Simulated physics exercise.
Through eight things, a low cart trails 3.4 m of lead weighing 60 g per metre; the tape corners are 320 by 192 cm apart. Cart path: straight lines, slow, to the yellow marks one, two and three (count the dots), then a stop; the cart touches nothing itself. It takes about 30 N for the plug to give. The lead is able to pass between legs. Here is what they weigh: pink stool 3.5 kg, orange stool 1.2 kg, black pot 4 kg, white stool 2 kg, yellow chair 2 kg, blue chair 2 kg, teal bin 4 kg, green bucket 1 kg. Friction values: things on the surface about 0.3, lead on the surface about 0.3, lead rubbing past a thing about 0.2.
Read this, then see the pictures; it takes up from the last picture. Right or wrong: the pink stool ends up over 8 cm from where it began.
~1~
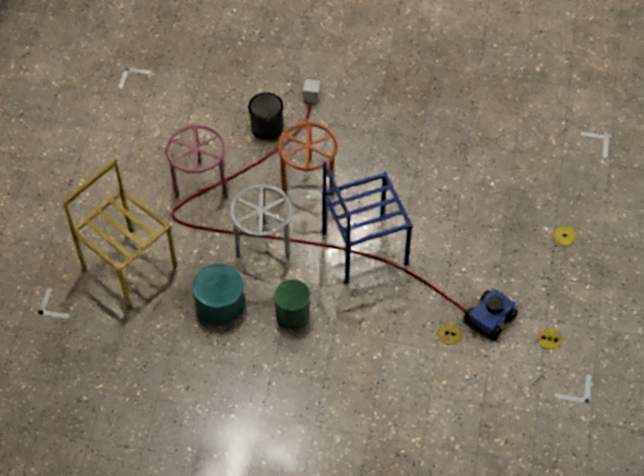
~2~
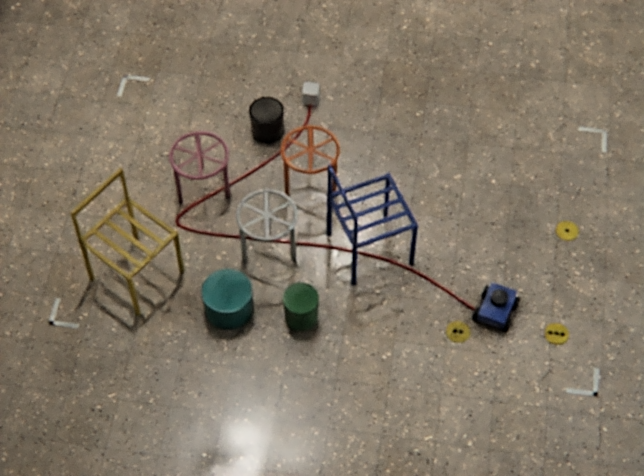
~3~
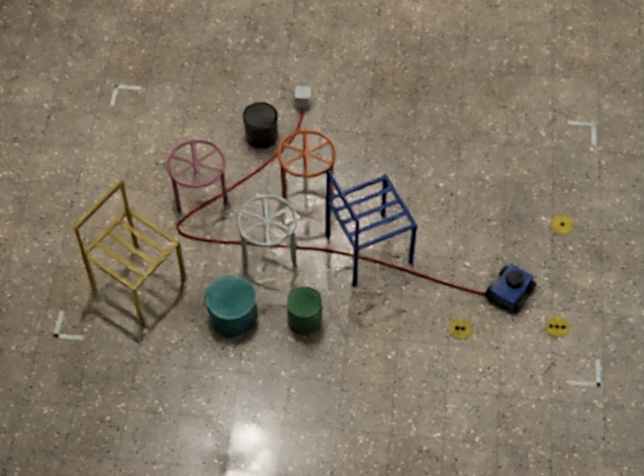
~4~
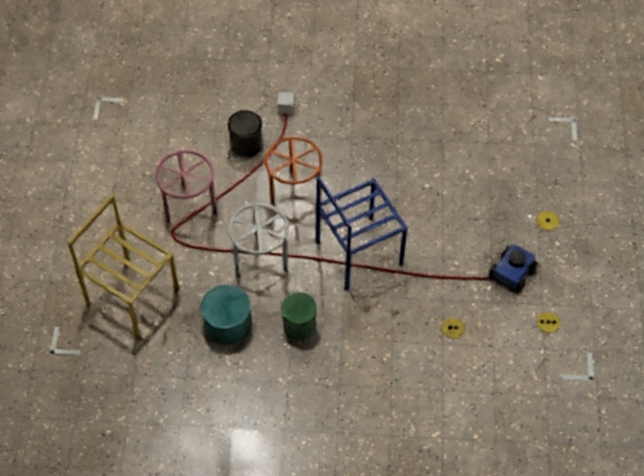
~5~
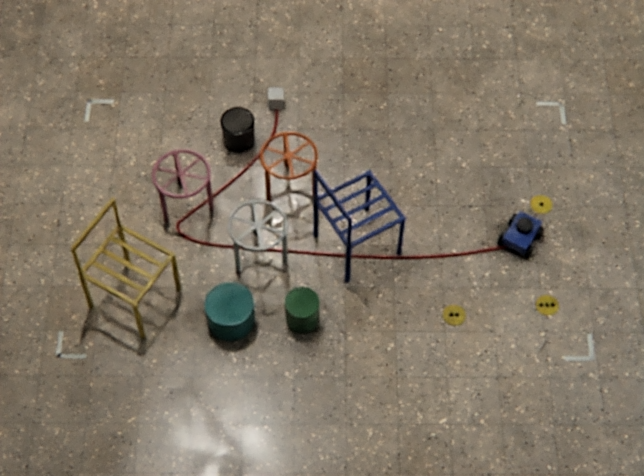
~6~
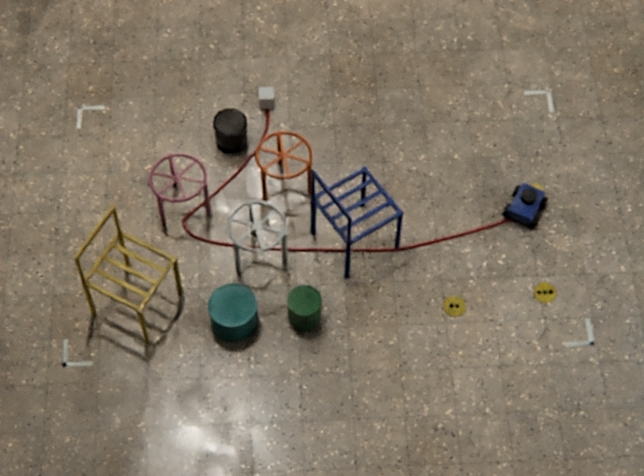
Wrong.
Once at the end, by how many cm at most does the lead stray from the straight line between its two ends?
Looks like close to 100 cm at the widest point.
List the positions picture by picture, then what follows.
In the first picture, shows, pink stool (195, 147); marks (565, 236) (450, 334) (550, 339); lead runs through (436, 289); cart (485, 323).
In the second picture, shows, lead runs through (442, 287); cart (493, 318).
In the third picture, shows, lead runs through (447, 284); cart (506, 297).
In the fourth picture, shows, lead runs through (450, 278); cart (509, 277).
In the fifth picture, shows, lead runs through (461, 254); cart (517, 244).
In the sixth picture, shows, pink stool (178, 177); lead runs through (470, 232); cart (522, 215).
Next, cart at (513, 221), lead slack at the fixed end; nothing else has moved.
Then, cart at (476, 274), lead slack at the fixed end; nothing else has moved.
After that, cart at (486, 300), lead slack at the fixed end; nothing else has moved.
Later, cart at (545, 291), lead slack at the fixed end; nothing else has moved.
At the end, cart at (545, 291), lead slack at the fixed end; pink stool 0 cm off its start at (178, 177).
